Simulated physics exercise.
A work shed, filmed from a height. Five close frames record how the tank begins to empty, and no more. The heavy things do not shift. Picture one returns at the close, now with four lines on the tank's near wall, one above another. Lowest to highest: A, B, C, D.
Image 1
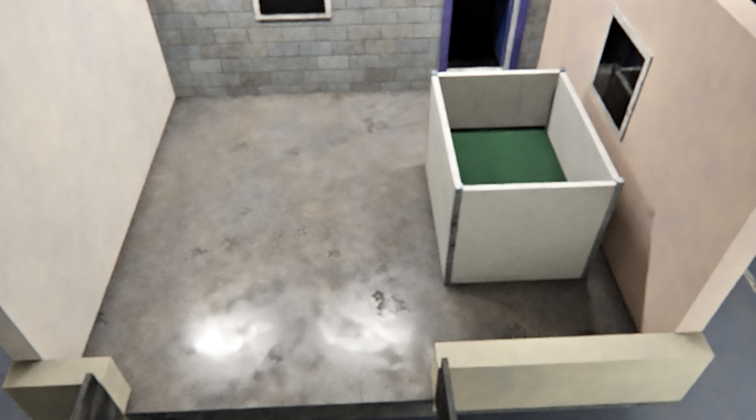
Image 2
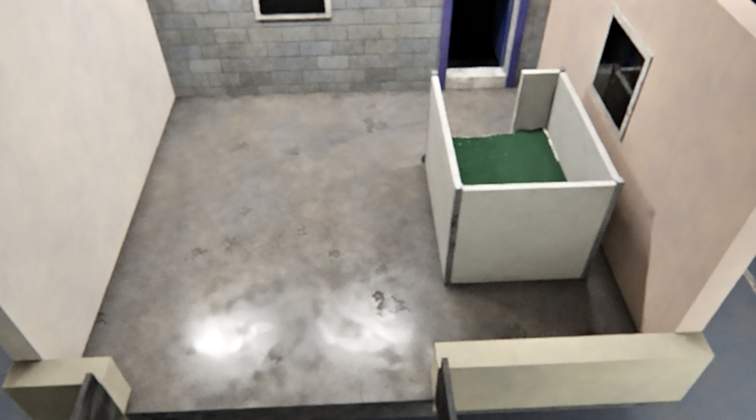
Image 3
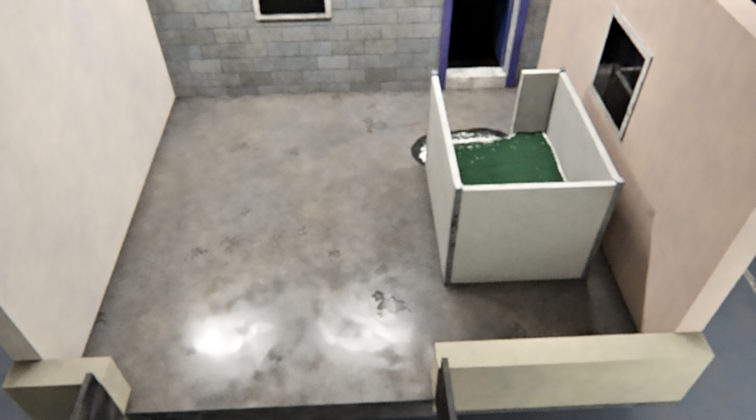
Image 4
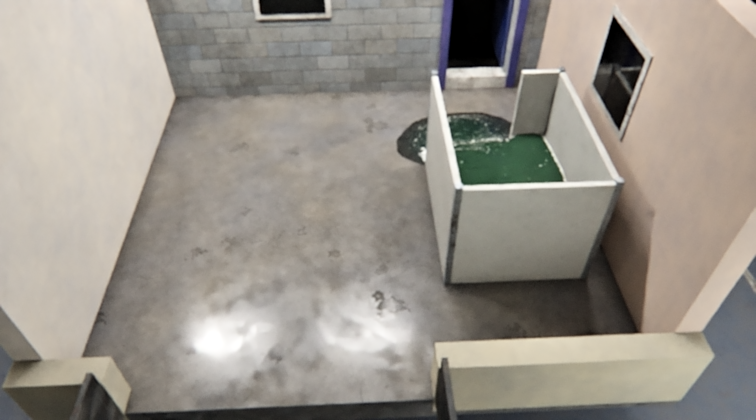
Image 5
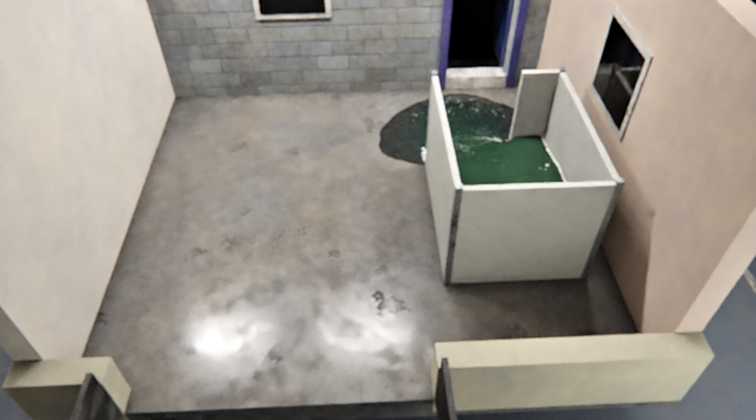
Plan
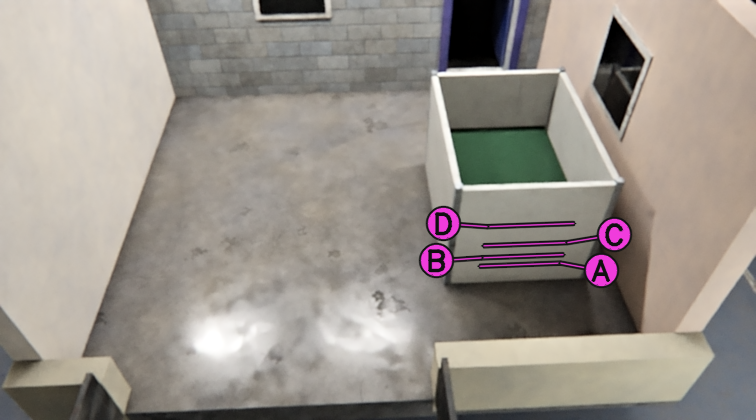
Green water flowing out through an opened gap in the back of a pale-walled tank, spreading across a grey shed floor.
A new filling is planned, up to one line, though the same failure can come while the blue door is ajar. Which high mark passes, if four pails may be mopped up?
B.
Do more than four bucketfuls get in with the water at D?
Yes, it does.
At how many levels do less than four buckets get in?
Two of the four.
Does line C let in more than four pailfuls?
Yes, it does.
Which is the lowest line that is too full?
That is line C.
In magenta, A at (520, 264); B at (522, 256); C at (525, 244); D at (530, 225); from the bottom up A, B, C, D.
With A, nothing gets over.
With B, a bucket or two gets in.
With C, about 9 bucketfuls get in.
With D, dozens of bucketfuls pour in.
